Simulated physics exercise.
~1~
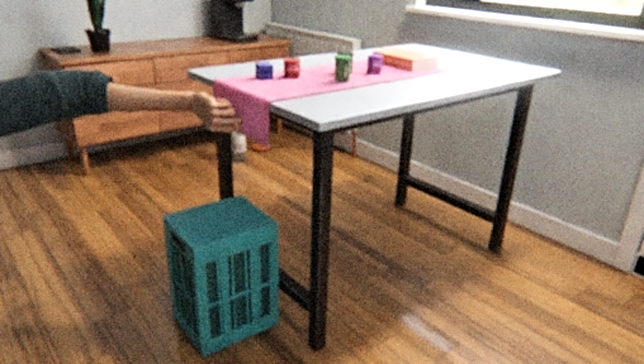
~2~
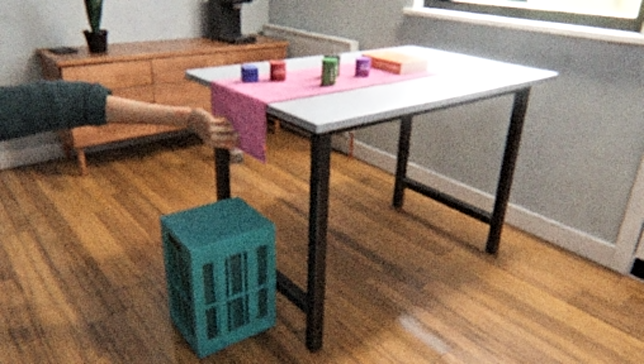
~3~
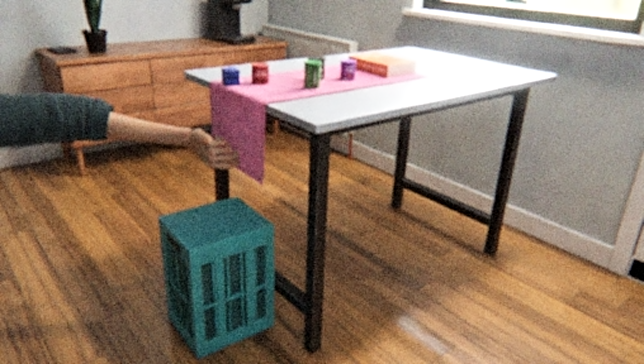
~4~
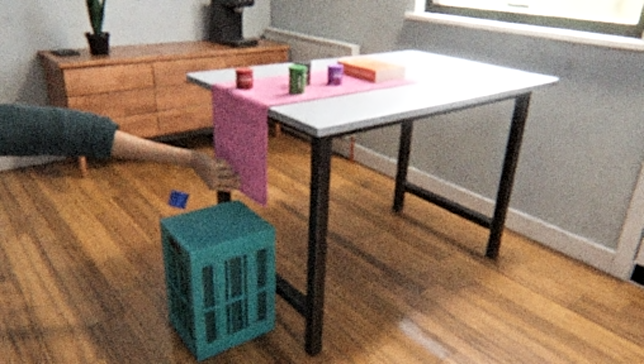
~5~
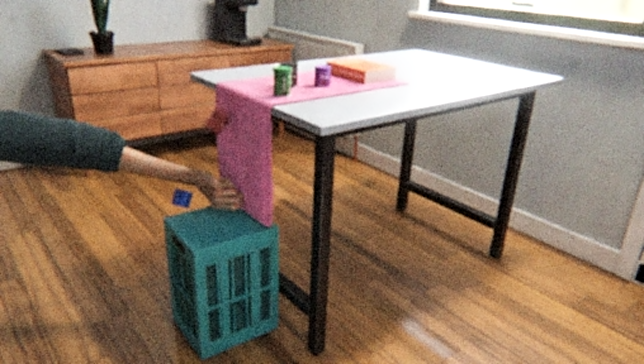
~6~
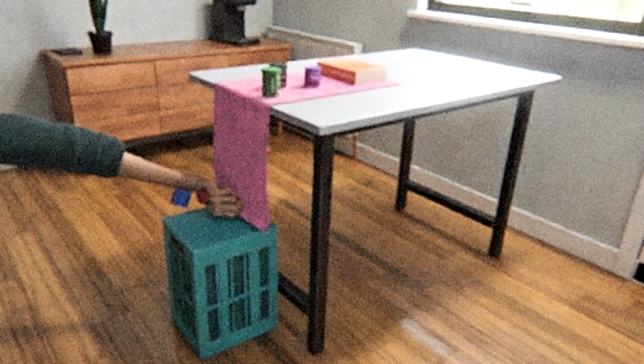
A hand pulls a pink scarf down onto a turquoise crate, carrying two objects off the table.
